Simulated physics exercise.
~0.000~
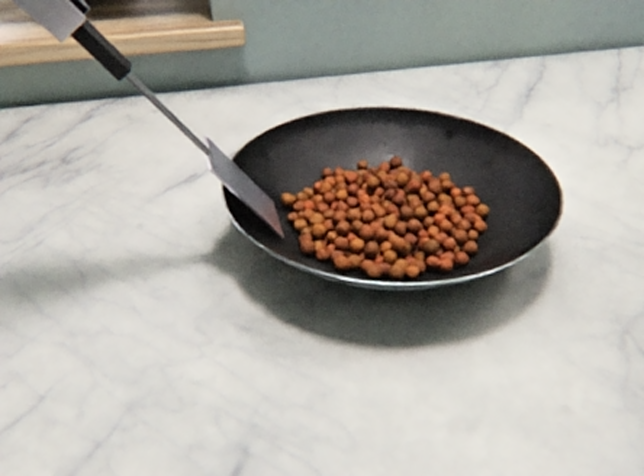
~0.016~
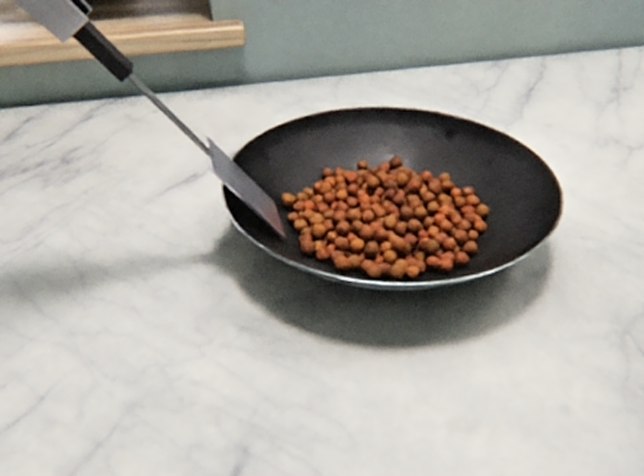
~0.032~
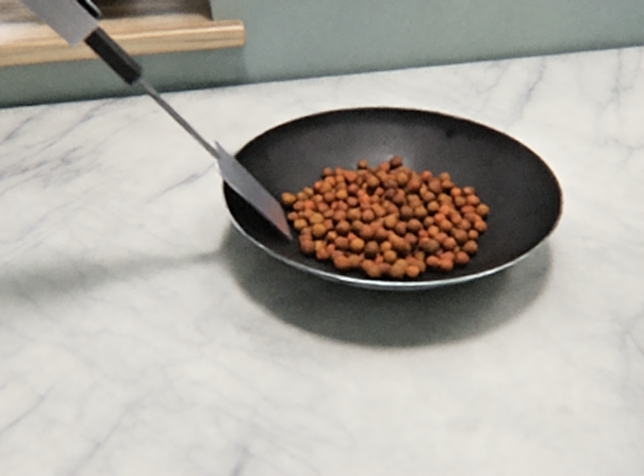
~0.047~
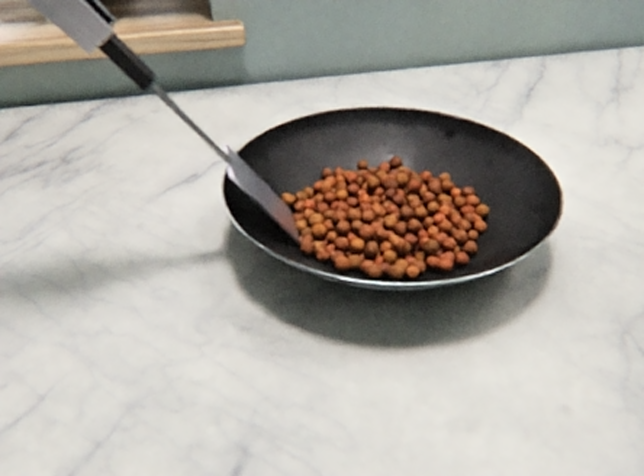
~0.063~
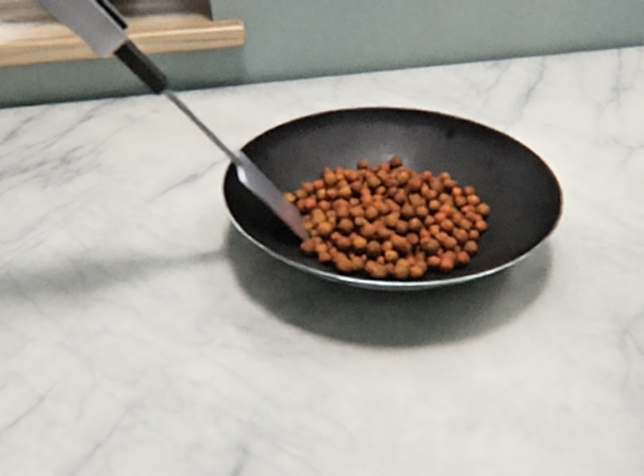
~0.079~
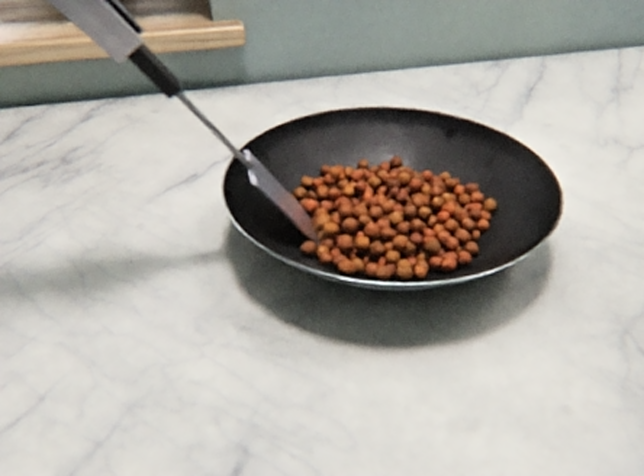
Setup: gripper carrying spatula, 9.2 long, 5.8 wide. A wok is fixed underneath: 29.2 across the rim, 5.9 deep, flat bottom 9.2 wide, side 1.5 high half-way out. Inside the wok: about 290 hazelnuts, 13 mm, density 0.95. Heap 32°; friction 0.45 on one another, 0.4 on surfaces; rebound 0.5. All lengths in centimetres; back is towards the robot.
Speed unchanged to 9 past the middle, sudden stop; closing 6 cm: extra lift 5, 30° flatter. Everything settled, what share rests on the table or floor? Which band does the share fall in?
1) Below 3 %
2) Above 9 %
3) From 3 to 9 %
Answer: 3.
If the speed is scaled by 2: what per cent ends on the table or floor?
That comes to some 15 per cent, roughly.
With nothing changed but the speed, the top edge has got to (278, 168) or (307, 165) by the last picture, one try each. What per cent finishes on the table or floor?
Try one roughly 15 per cent; try two roughly 25 per cent.
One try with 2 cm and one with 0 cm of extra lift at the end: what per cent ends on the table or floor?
It comes to around 0 per cent on the first try and around 0 per cent on the second.
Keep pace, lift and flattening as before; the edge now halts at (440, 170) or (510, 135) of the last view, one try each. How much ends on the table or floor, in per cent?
I'd say roughly 0 per cent, then roughly 10 per cent.
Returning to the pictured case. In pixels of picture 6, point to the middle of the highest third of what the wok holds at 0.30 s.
I'd say close to (461, 186).
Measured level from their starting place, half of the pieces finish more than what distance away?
Somewhere around 3 centimetres, I'd say.
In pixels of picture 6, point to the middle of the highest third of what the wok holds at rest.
The centre sits close to (468, 195).
After 0.19 s, sloping 55°, highest piece 4 above the table; 291 in the wok.
After 0.30 s, sloping 45°, highest piece 6 above the table; 291 in the wok.
After 0.55 s, sloping 25°, highest piece 8 above the table; 275 in the wok, 14 on the table or floor, 2 on the blade or in flight.
After 1.60 s, sloping 25°, highest piece 5 above the table; 274 in the wok, 17 on the table or floor.
At rest, 274 in the wok, 17 on the table or floor. That is 6 % on the table or floor.
